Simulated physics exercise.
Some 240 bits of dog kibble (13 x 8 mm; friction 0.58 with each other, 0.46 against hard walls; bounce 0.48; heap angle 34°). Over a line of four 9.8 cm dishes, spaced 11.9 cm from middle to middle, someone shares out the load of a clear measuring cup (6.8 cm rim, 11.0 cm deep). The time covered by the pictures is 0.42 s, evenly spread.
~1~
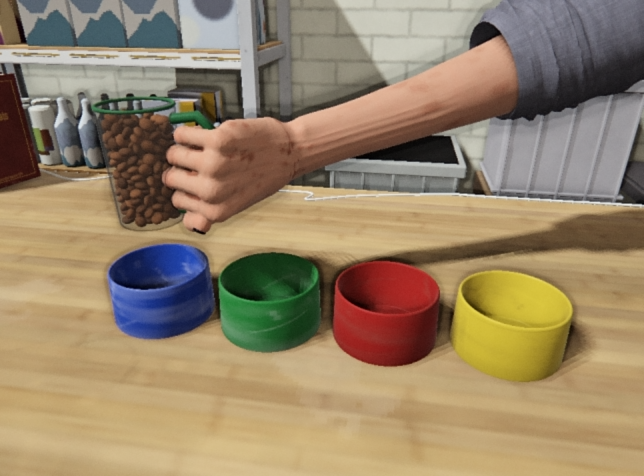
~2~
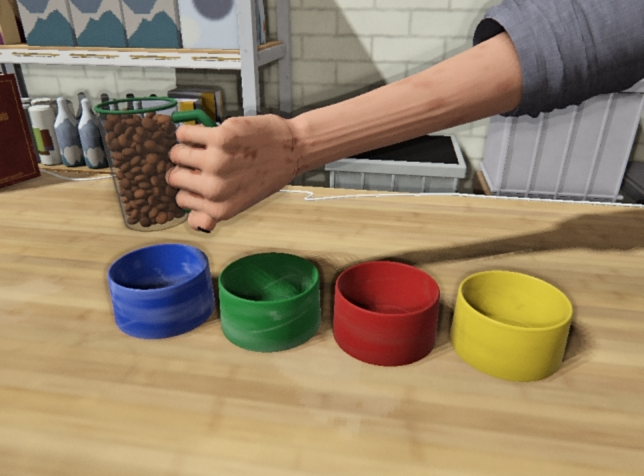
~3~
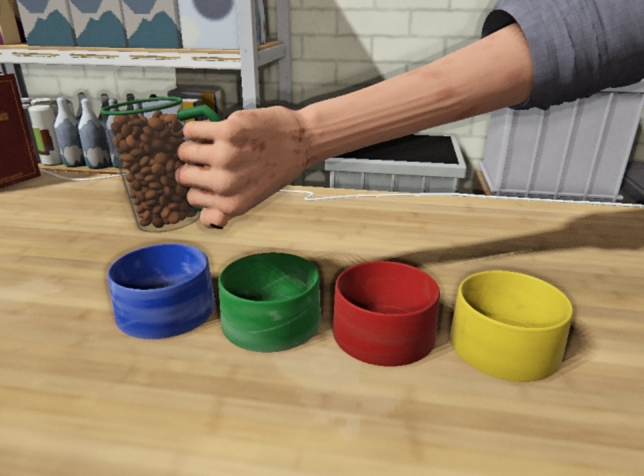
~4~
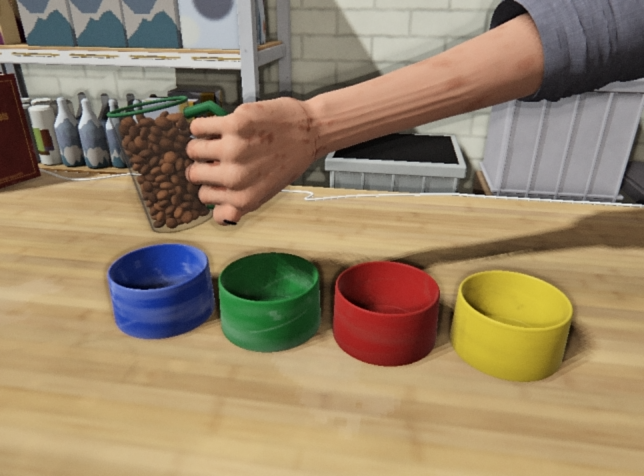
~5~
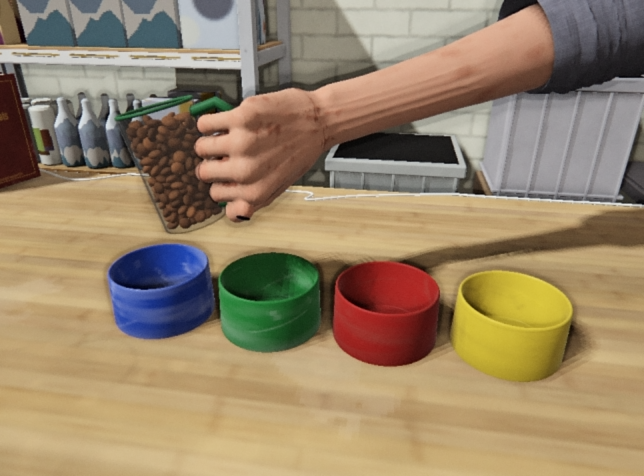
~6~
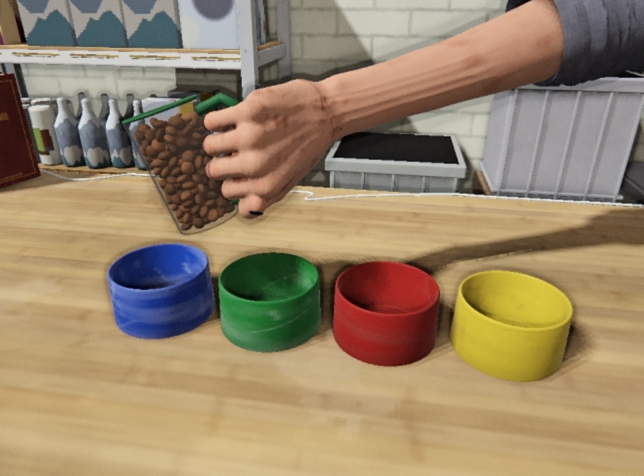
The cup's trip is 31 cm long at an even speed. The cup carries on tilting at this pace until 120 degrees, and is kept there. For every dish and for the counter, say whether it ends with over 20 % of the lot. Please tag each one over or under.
Red dish - over; blue dish - under; green dish - under; yellow dish - under; counter - under.
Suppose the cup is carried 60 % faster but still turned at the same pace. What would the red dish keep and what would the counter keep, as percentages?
Shares: Red 100, counter 0.
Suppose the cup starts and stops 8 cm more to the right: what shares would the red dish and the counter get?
Red 30; counter 30.
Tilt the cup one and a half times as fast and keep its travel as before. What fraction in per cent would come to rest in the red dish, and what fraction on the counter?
Then red ends at 0 and the counter at 20.
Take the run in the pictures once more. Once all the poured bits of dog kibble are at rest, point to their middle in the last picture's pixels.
My guess is close to (378, 318).
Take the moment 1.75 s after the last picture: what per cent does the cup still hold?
About 80 percent of the load.
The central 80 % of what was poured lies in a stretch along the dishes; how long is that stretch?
Some 10 centimetres.
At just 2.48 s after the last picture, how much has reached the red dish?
It works out to some 75 per cent.
Then, 1.05 s after the last picture, tilt 74 degrees; cup holds 100 %.
Then, 1.75 s after the last picture, tilt 110 degrees; cup holds 80 %, green 5 %.
Then, 2.48 s after the last picture, tilt 120 degrees; cup holds 5 %, red 75 %, green 5 %.
In the end, red 80 %, blue 0 %, green 5 %, yellow 0 %, counter 15 %.
